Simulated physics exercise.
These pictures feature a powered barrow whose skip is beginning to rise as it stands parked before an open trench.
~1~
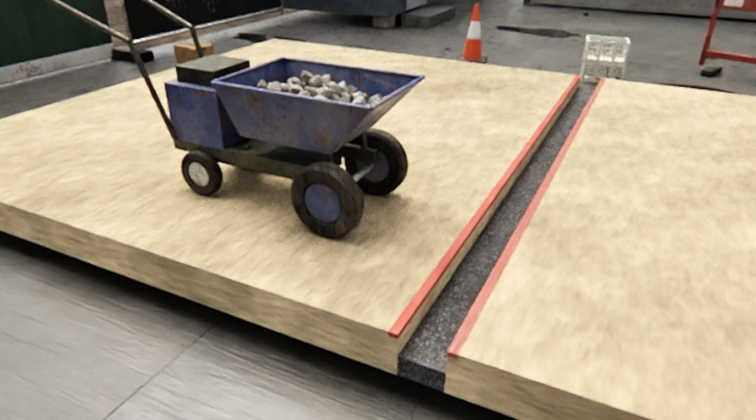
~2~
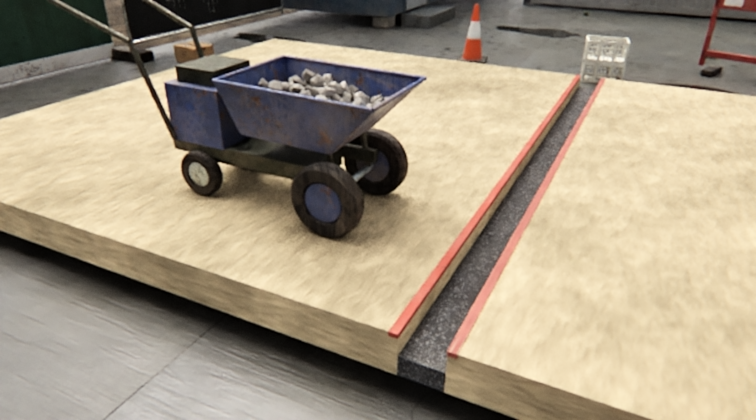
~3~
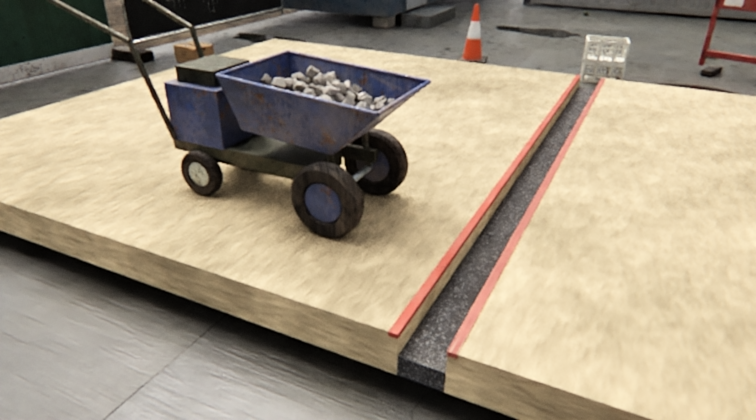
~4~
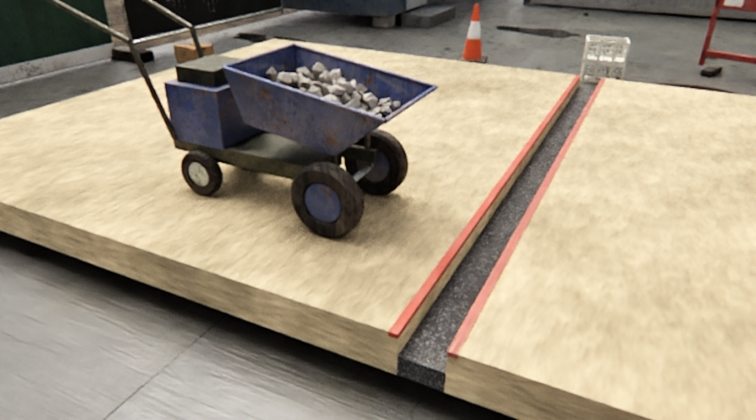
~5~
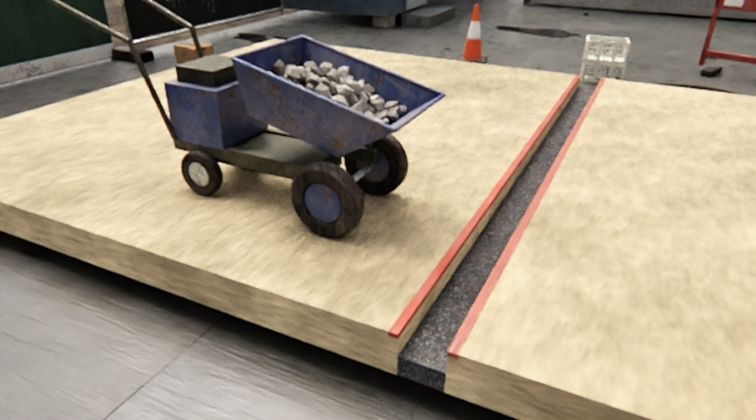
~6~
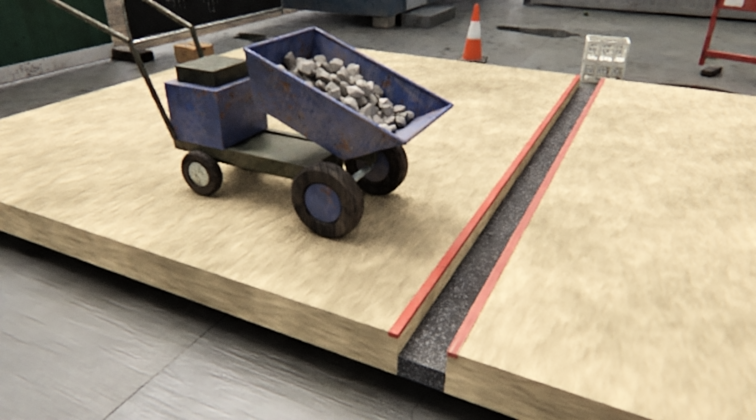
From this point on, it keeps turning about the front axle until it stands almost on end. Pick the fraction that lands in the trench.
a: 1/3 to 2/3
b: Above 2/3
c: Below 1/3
a.
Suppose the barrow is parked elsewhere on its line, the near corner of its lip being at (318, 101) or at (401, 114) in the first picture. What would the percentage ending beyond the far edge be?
About 0 and 30 per cent.
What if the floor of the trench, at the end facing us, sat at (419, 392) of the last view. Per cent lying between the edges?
The share would be around 70 per cent.
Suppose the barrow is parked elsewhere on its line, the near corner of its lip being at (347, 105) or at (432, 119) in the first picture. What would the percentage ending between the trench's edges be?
40 and 0 in a hundred, in that order.
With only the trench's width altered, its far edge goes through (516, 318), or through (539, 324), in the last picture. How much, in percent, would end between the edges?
In order, some 70 and some 70 percent.
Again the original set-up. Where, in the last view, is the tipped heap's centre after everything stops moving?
(487, 246).
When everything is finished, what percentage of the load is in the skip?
It comes to about 35 percent.
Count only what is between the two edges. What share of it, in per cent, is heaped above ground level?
Roughly 25 percent.
Shortly afterwards, skip tipped steeply; the whole lot in the skip.
Next, skip tipped right over; near half in the skip; only a few short of the trench; near a third in or heaped over the trench; only a few beyond it.
Some moments later, skip tipped right over; near a third in the skip; only a few short of the trench; near half in or heaped over the trench; a little beyond it.
In the end, skip tipped right over; near a third in the skip; only a few short of the trench; near half in or heaped over the trench; a little beyond it.
